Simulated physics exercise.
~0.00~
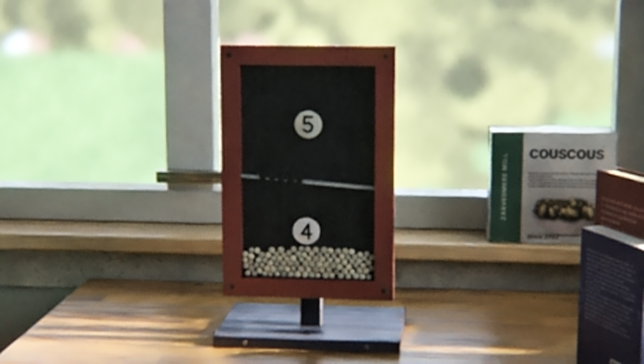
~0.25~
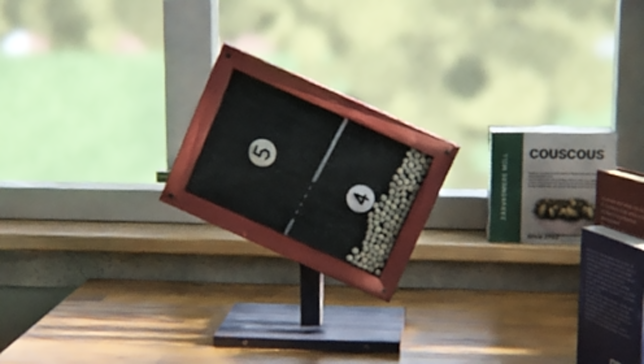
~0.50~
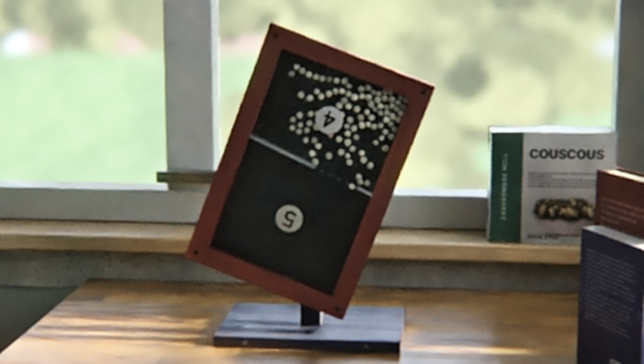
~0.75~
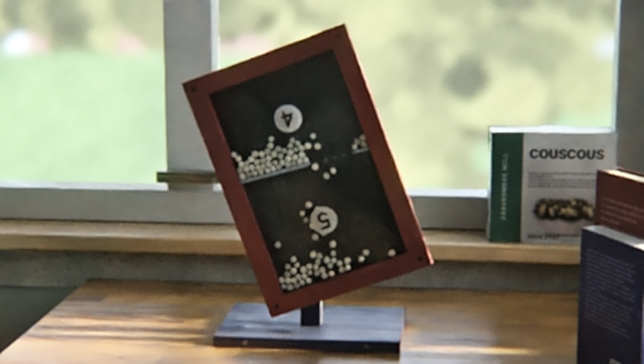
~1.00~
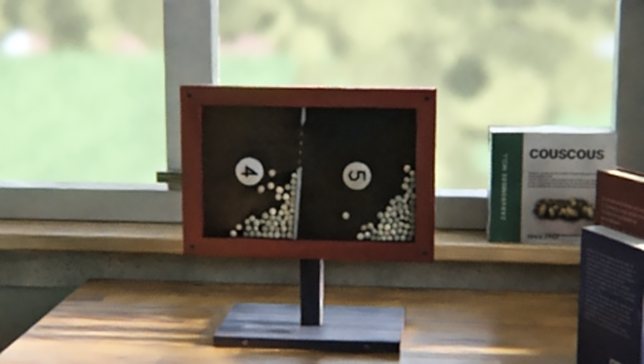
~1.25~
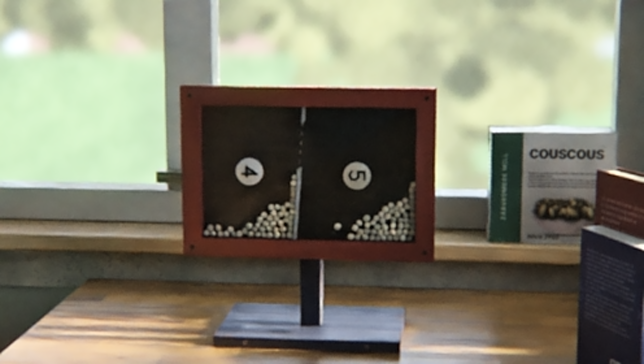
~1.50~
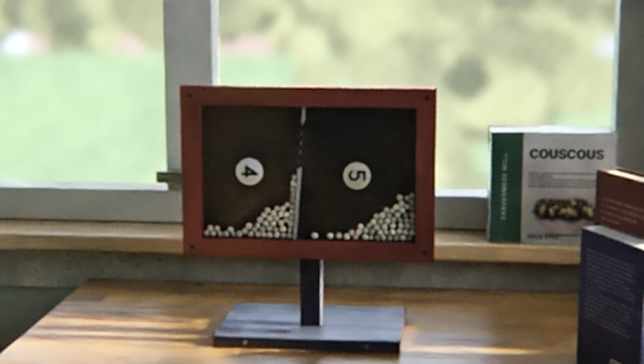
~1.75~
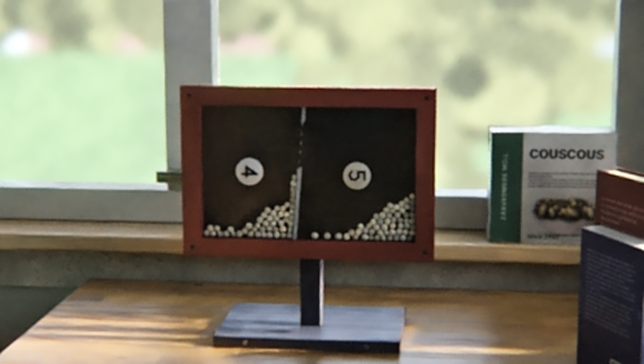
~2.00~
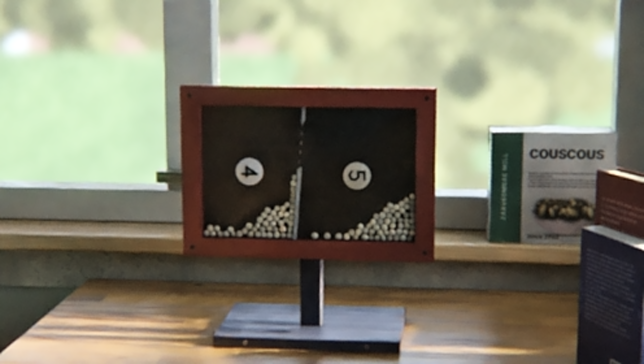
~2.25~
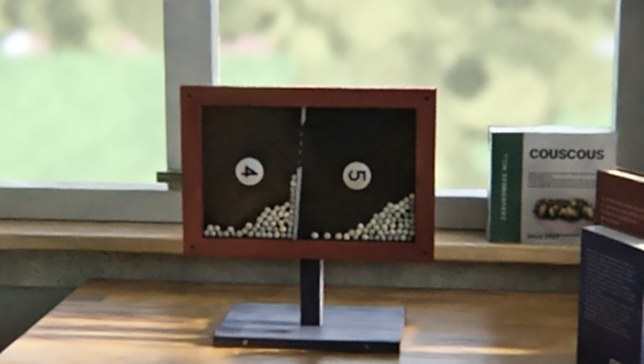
Red-framed case of small pale beads turning anticlockwise on a stand, beads spilling past the divider, then resting sideways with both chambers partly filled.
